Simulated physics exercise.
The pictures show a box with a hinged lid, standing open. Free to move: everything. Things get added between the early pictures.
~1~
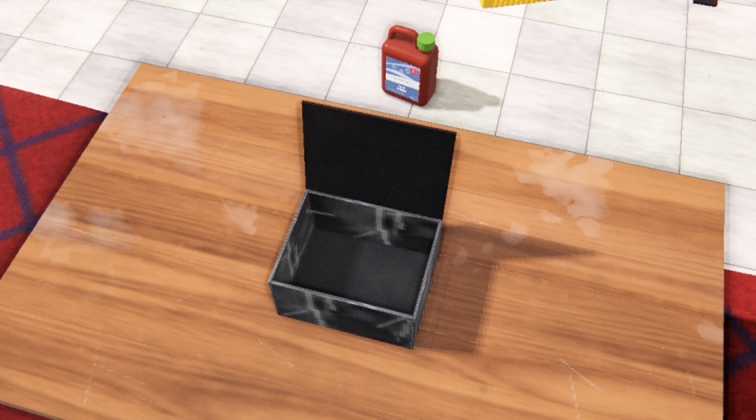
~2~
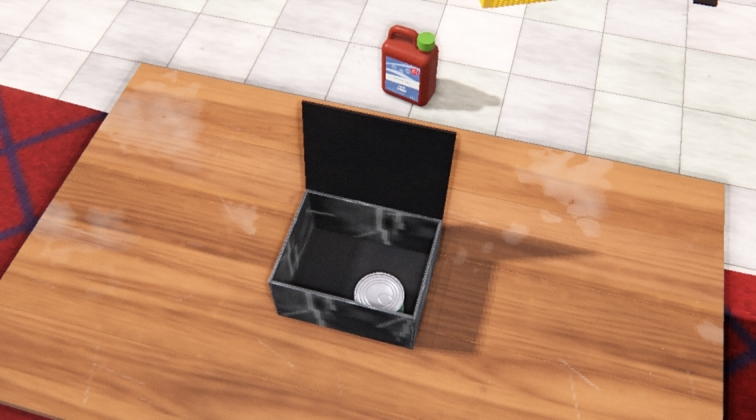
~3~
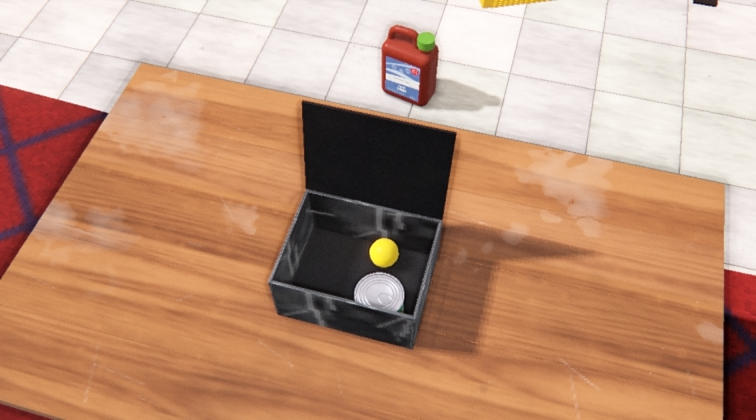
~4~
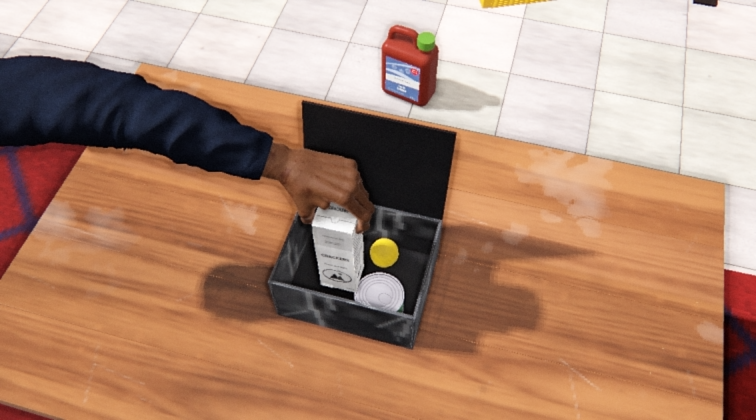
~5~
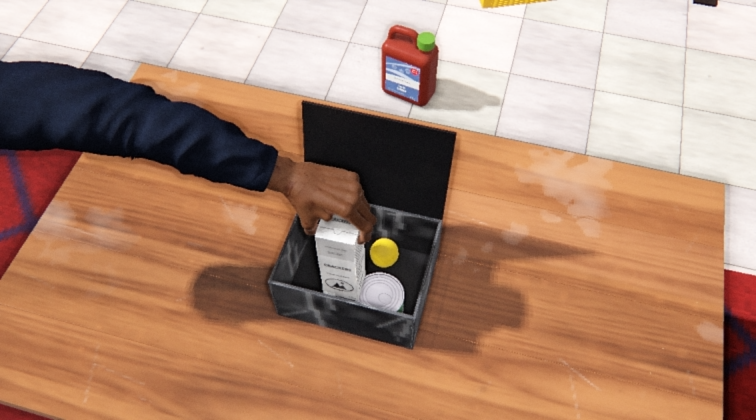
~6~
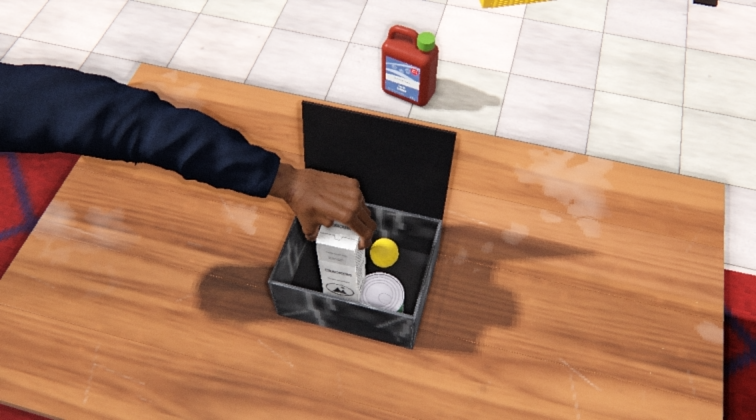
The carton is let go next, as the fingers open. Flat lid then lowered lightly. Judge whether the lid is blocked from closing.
The gap remains.
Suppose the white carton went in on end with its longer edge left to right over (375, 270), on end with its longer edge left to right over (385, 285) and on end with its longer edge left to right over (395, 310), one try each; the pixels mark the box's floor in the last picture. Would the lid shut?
In the first case it sits on the rim; in the second case it is held up; in the third case it will not close.
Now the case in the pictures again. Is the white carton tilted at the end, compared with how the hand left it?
After all that, it finishes out of line.
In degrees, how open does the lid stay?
I'd put it at roughly 25°.
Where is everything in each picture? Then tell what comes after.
In the first frame, the last thing is not in view yet.
In the second frame, the last thing is not in view yet; green tub (379, 302).
In the third frame, the last thing is not in view yet; green tub (379, 302).
The fourth frame shows on its way; white carton (340, 247); green tub (379, 302).
The fifth frame shows on its way; white carton (342, 257); green tub (379, 302).
The sixth frame shows in place under the hand; white carton (343, 262); green tub (379, 302).
Then, 0.40 s later than the last frame, white carton tilted by 43° near (310, 269).
Then, 1.40 s later than the last frame, lid 81° above the rim; white carton tilted by 45° near (313, 272).
Then, 1.70 s later than the last frame, lid 51° above the rim; white carton tilted by 45° near (313, 272).
Then, 1.90 s later than the last frame, lid 28° above the rim; white carton tilted by 46° near (314, 274); green tub moved a little.
When it is over, lid 25° above the rim; lying over in the box, white carton; the other 2 as before. End places, in pixels of the last picture, white carton near (319, 280).
